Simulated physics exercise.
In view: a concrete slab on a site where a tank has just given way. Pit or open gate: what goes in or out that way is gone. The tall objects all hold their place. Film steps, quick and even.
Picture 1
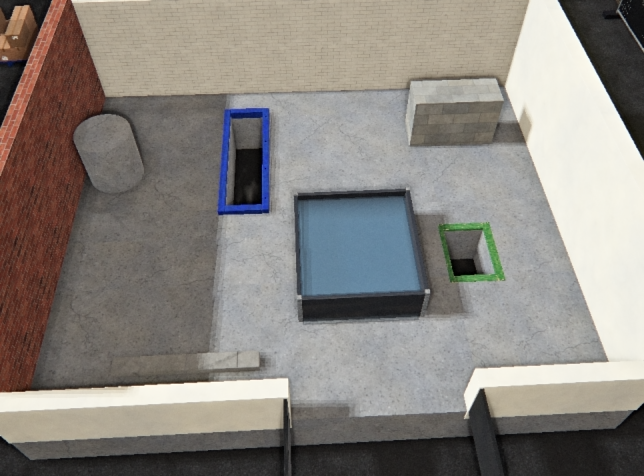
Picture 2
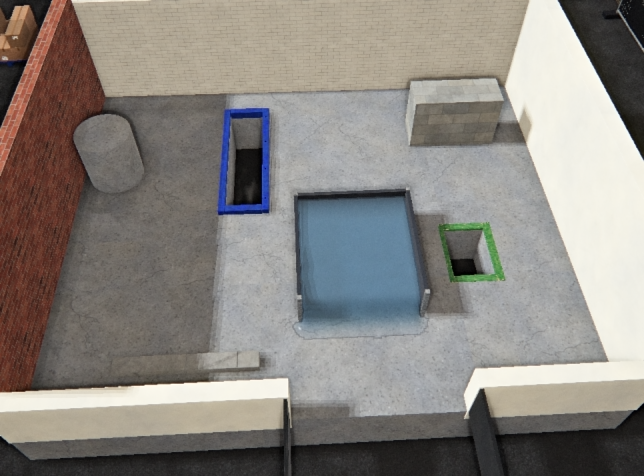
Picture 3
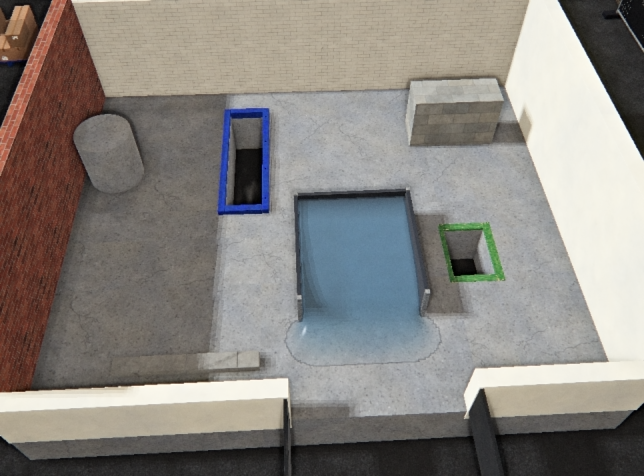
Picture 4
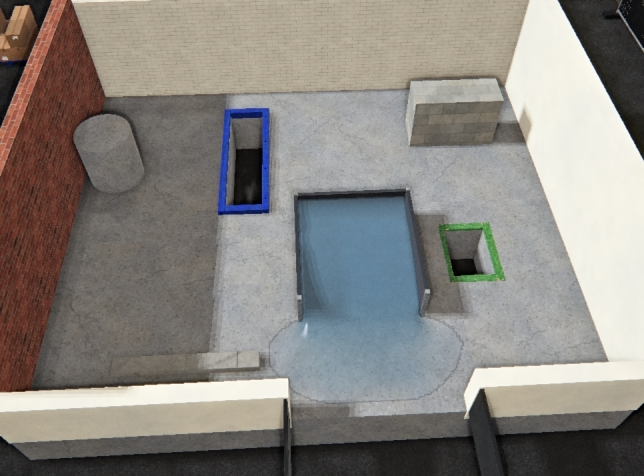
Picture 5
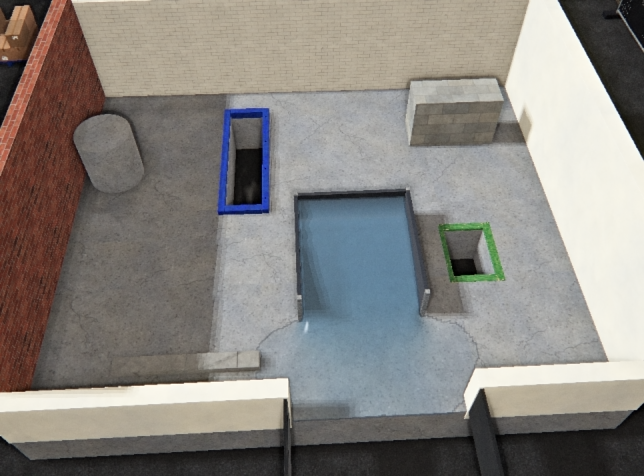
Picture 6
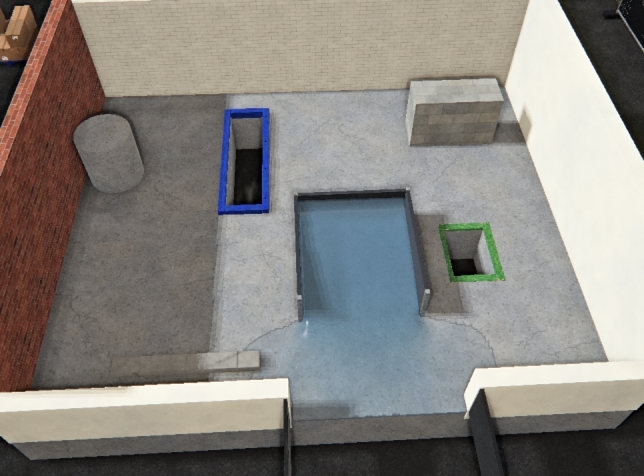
A walled concrete yard is seen from high above its open front gap, the camera still. A square dark-walled tank of blue water sits right of centre, between a blue-rimmed pit at left and a green-rimmed pit at right, with a grey cylinder and block behind. The tank's near side gives way, and water pours forward, fanning across the slab and reaching the front gap.
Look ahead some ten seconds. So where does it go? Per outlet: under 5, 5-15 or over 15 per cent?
Per outlet: Gate over 15 per cent; green pit under 5 per cent; blue pit under 5 per cent.
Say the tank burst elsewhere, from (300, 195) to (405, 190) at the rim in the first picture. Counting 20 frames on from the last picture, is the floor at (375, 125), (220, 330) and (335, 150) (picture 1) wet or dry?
Soaked, then unsoaked, then soaked.
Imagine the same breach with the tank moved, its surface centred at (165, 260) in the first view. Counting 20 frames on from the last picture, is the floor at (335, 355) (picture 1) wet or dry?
Location check: Waterlogged.
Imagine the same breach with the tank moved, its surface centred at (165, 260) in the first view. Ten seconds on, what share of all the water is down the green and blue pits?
Shares - green: 10 in a hundred, blue: 0 in a hundred.
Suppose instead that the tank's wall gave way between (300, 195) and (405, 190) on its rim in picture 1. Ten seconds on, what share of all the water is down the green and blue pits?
Out of every hundred parts, green takes 6 and blue takes 2.
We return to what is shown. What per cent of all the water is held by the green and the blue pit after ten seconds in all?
In order, near 0 and 0 in a hundred.
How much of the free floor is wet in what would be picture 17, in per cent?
That works out at 15 %.
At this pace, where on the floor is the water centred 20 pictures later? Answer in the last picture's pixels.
Centre point: Around (351, 317).
A moment on, water covers 10 % of the floor; the gate 19 %, the green pit 0 %, the blue pit 0 %.
Next, water covers 15 % of the floor; the gate 39 %, the green pit 0 %, the blue pit 0 %.
Then, water covers 15 % of the floor; the gate 58 %, the green pit 0 %, the blue pit 0 %.
Later, water covers 25 % of the floor; the gate 70 %, the green pit 0 %, the blue pit 0 %.
In the end, water covers 20 % of the floor; the gate 76 %, the green pit 1 %, the blue pit 0 %.
